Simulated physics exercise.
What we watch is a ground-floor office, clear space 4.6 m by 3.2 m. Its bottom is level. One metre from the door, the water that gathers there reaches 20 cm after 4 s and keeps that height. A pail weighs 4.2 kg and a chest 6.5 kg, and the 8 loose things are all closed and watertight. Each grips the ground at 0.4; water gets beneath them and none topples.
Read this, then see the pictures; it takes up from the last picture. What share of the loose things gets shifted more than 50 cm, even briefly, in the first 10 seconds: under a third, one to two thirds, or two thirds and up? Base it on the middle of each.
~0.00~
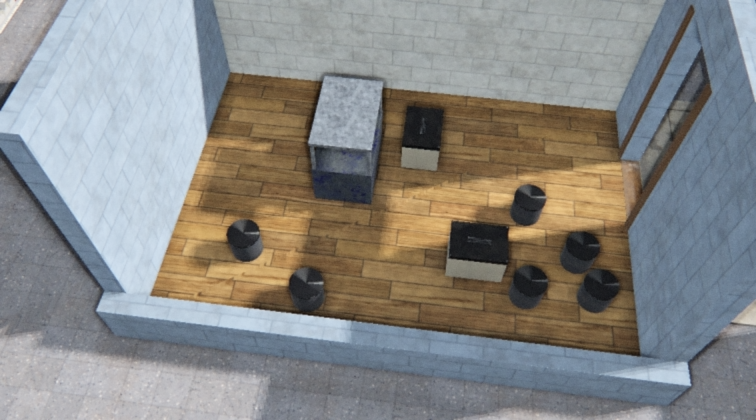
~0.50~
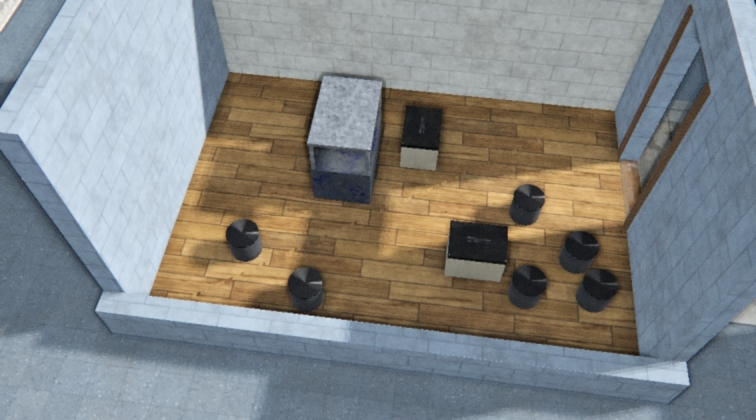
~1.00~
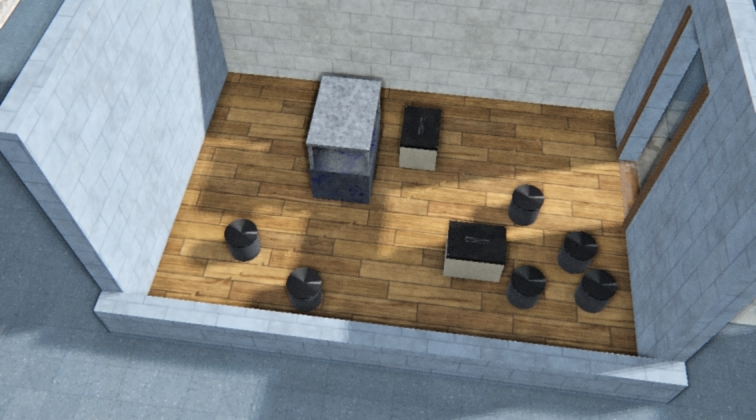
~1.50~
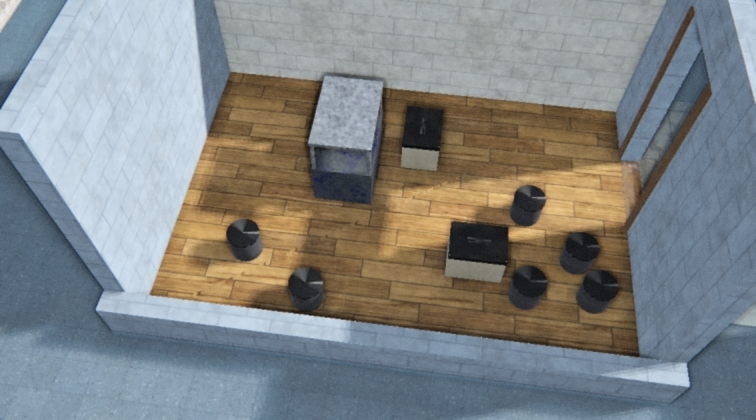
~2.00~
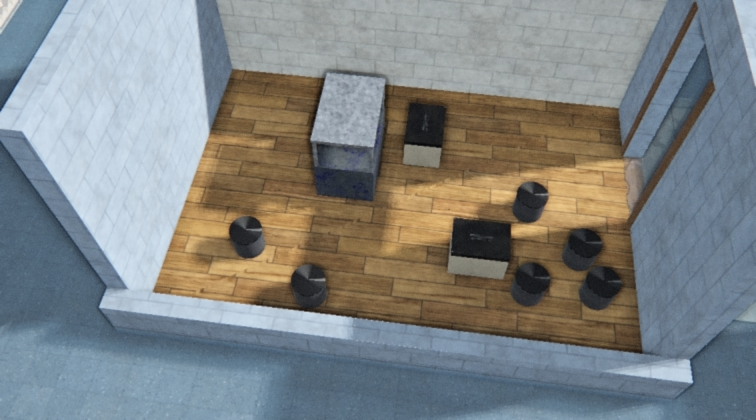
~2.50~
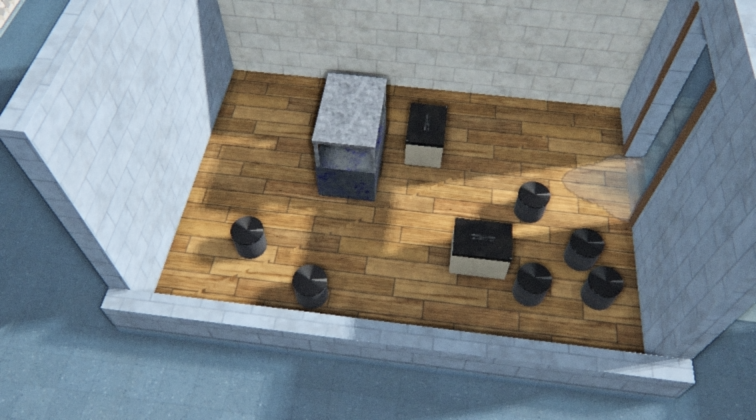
One to two thirds.
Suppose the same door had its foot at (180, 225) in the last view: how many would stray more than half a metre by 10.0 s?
The answer would then be 7.
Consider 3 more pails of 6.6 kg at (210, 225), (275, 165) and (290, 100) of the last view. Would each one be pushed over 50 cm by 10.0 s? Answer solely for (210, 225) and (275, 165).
Order as asked: Not as far and not as far.
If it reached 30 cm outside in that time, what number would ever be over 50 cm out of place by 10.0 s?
Then it comes to 5.
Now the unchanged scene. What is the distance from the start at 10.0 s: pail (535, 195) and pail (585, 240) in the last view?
One is off by 350 cm, the other by 0 cm, in the order asked.
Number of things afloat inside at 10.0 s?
Count: 5.
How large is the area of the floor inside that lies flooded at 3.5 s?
Roughly 2.5 m2.
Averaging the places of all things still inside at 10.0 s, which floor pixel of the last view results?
Mean position: Approximately (367, 259).
After 3.5 s 0 of 8 are over 50 cm from their spots; 0 afloat.
After 4.5 s 0 of 8 are over 50 cm from their spots; 0 afloat.
After 7.0 s 3 of 8 are over 50 cm from their spots; 2 afloat.
After 10.0 s 5 of 8 are over 50 cm from their spots, and 5 have been at some point; 5 afloat.
